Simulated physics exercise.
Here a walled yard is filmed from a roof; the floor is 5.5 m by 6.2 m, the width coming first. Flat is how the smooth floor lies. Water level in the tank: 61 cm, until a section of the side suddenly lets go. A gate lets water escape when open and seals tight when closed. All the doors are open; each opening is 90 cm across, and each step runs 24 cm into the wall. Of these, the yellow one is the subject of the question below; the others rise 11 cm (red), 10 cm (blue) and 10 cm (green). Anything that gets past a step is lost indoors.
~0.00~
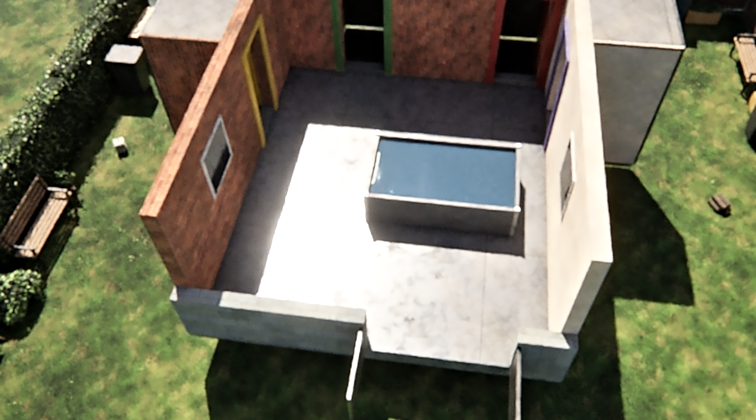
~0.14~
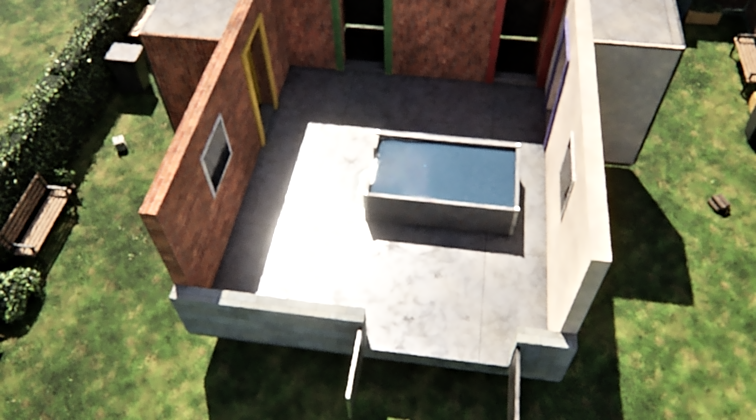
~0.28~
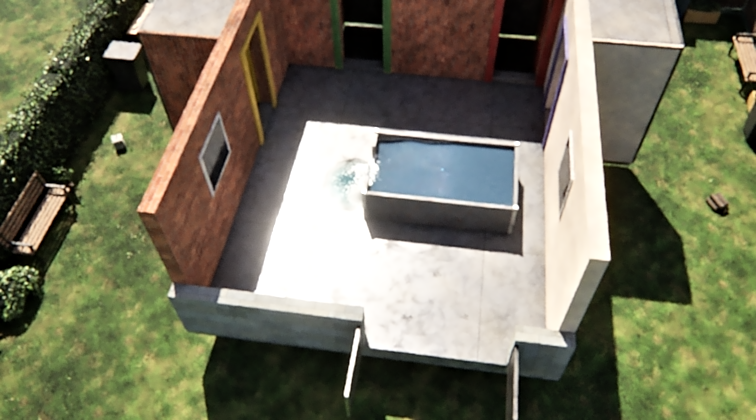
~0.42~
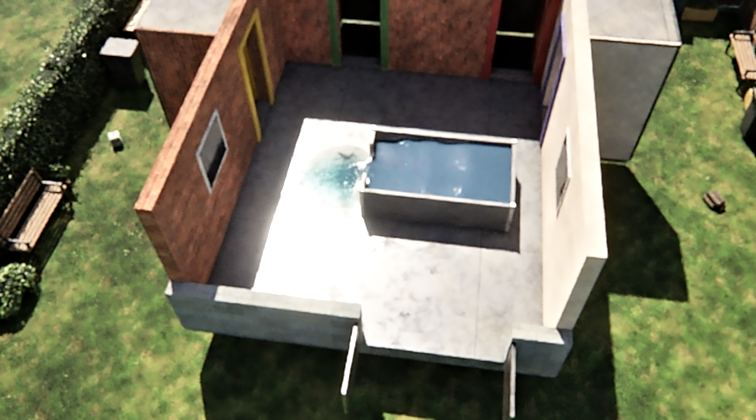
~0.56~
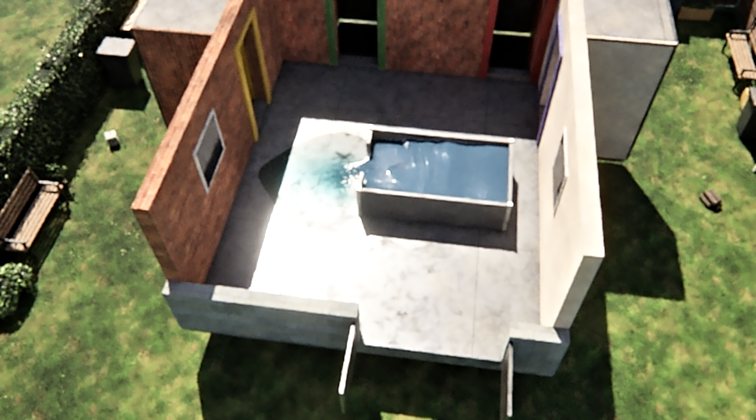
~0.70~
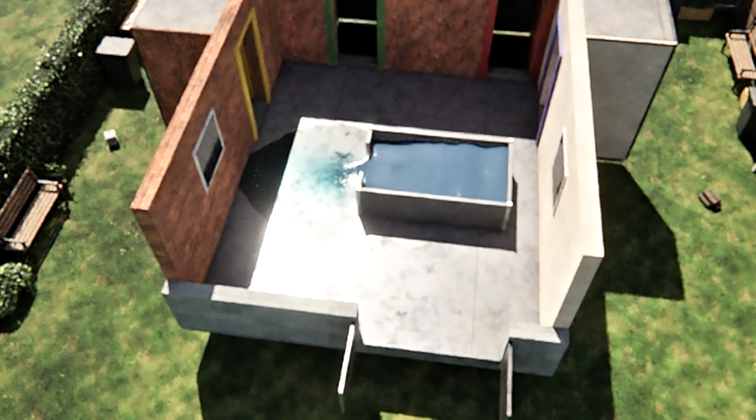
Water pours from the left end of a raised rectangular tank in a roofless walled yard, seen from high above. A brick wall with a yellow door stands left, a pale wall right, green and red doorways at the back, and grass, hedge and bench outside. The tank water lies still, then ripples as a bluish puddle spreads leftward across the pale floor, while the view shifts very slightly.
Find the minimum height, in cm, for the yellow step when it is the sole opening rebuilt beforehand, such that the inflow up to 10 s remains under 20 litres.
The minimum height is about 13 cm.
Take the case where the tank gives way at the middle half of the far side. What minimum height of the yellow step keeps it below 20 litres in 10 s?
Near 6.5 cm.
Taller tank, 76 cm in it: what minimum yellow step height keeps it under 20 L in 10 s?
17 cm.
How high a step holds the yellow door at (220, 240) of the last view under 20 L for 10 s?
Around 11.0 cm would do it.
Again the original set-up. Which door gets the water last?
Blue, last of all.
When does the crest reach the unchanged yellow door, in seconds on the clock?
Around 2.2 s.
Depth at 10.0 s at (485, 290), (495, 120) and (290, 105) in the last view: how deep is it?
Ordered as asked: 7, 9, 5 cm.
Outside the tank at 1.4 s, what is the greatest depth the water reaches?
About 33 cm at most.
After 1.4 s water covers 25 % of the floor, deepest (33 cm) near (357, 186); 16 cm at the yellow door, 0 litres in over its 15 cm step.
After 3.0 s water covers 35 % of the floor, deepest (26 cm) near (196, 308); 17 cm at the yellow door, 8 litres in over its 15 cm step.
After 10.0 s water covers 95 % of the floor, deepest (12 cm) near (514, 202); 6 cm at the yellow door, 10 litres in over its 15 cm step.
At the yellow door as built, the water arrived by 1.1 s and peaked near 19 cm at 2.2 s.
With a step of 12 cm, 27 litres would have come in within the 10 s; with 14 cm, 14 litres. So under 20 litres takes about 13 cm.
